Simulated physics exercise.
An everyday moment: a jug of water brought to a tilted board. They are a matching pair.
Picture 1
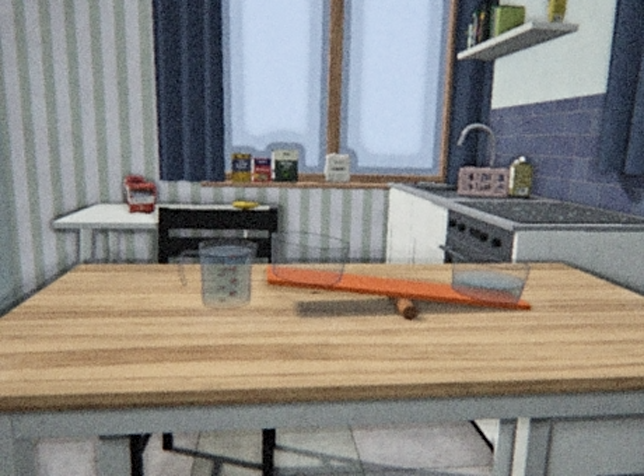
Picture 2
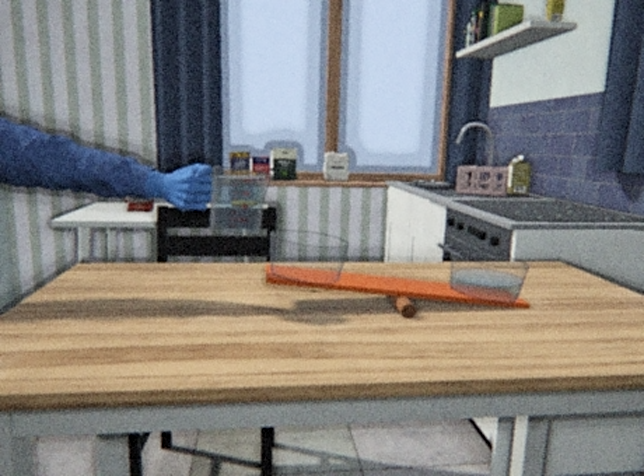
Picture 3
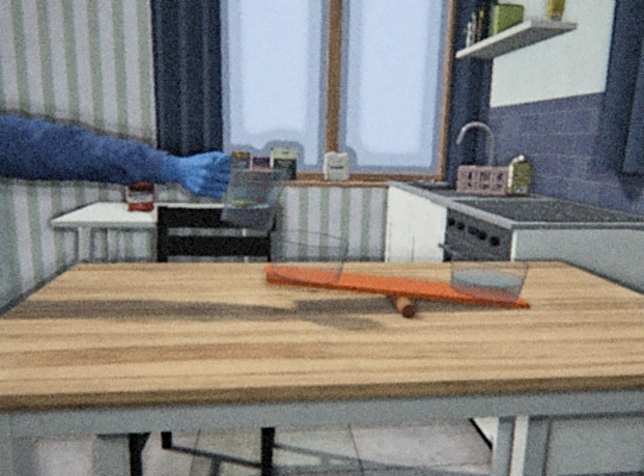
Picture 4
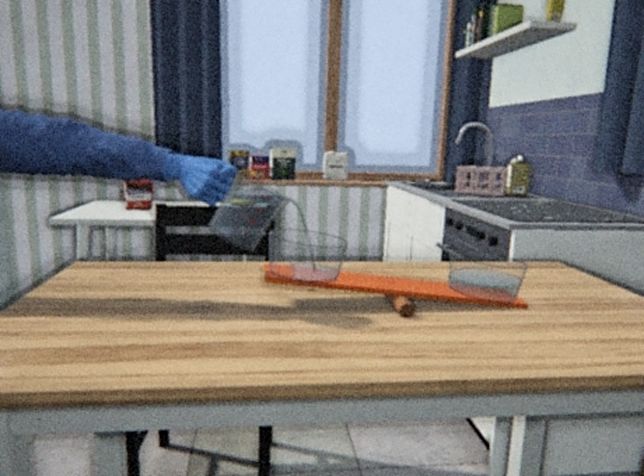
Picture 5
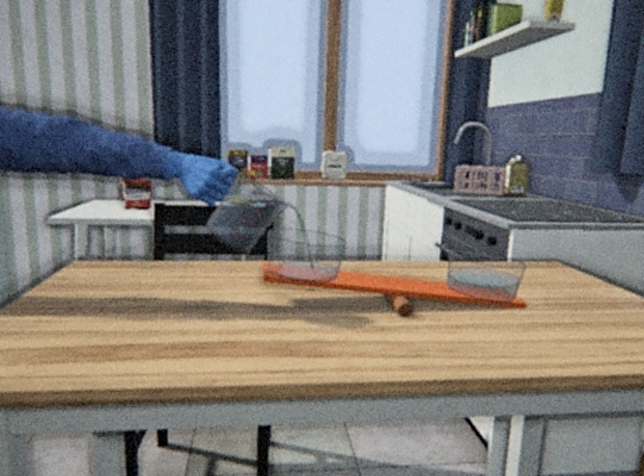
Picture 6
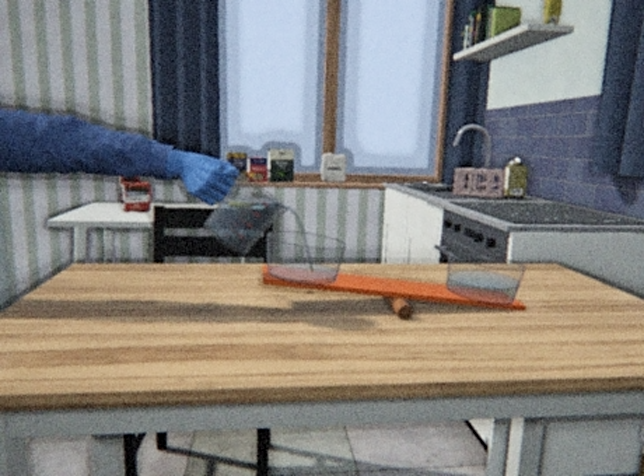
In a kitchen, a blue-gloved hand lifts a jug and pours water into the left tub.
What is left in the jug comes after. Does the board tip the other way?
In the end the board goes down on that side.
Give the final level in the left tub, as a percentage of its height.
I make it 60 per cent.
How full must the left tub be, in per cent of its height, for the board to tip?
I make it 40 per cent.
A moment on, the left tub is about a third full; the board leans as before.
Further on, the left tub is about half full; the board has swung over, and that end is down.
When it is over, the left tub is about two thirds full; the board has swung over, and that end is down.
